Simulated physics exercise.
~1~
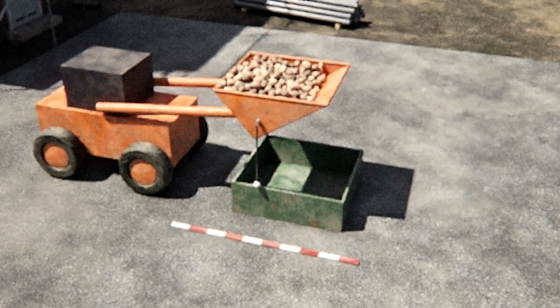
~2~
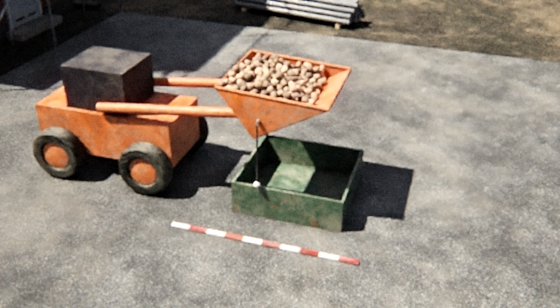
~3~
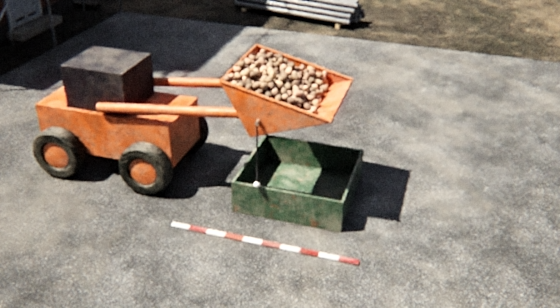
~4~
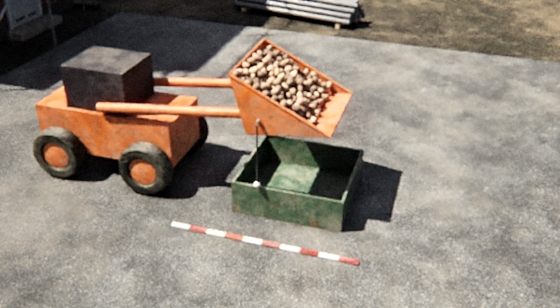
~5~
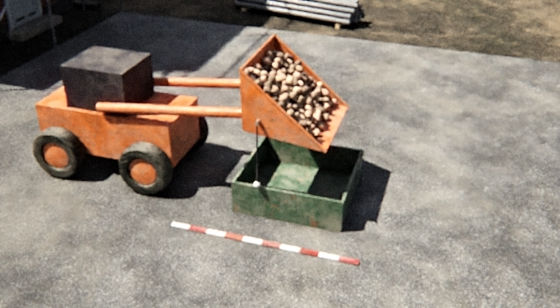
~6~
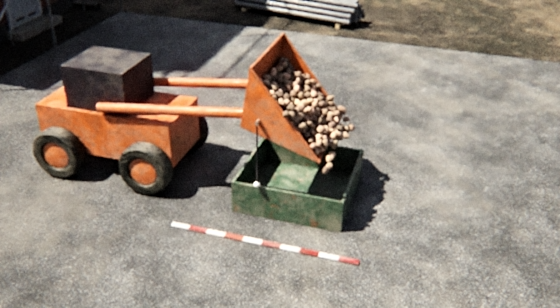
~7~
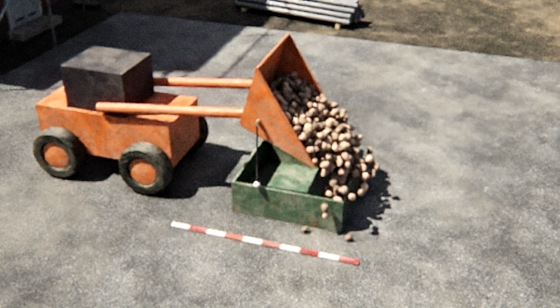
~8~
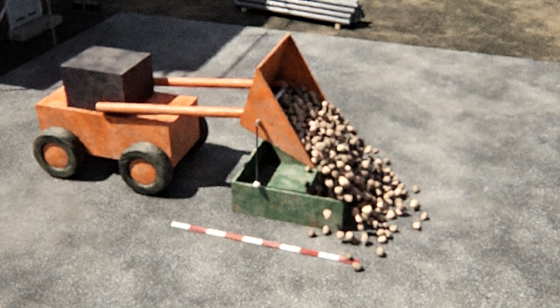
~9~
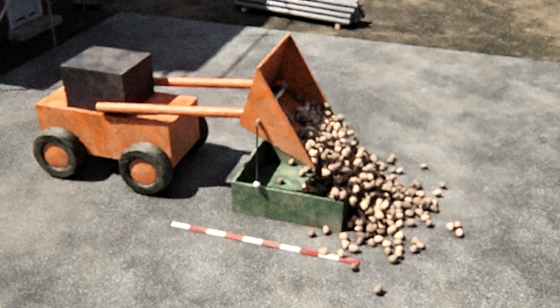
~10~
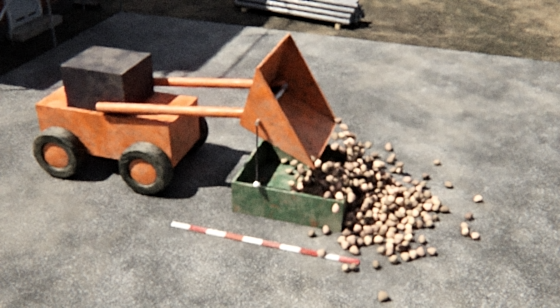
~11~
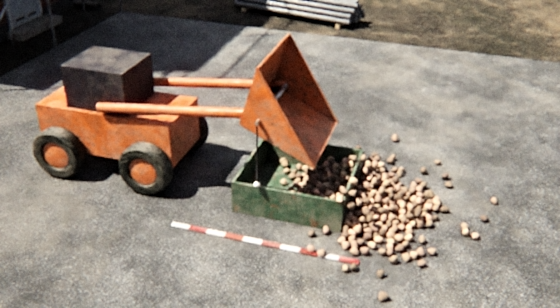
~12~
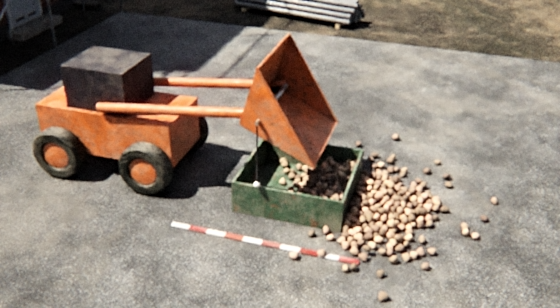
An orange loader tips its bucket, spilling stones partly into a green bin, partly beside it.
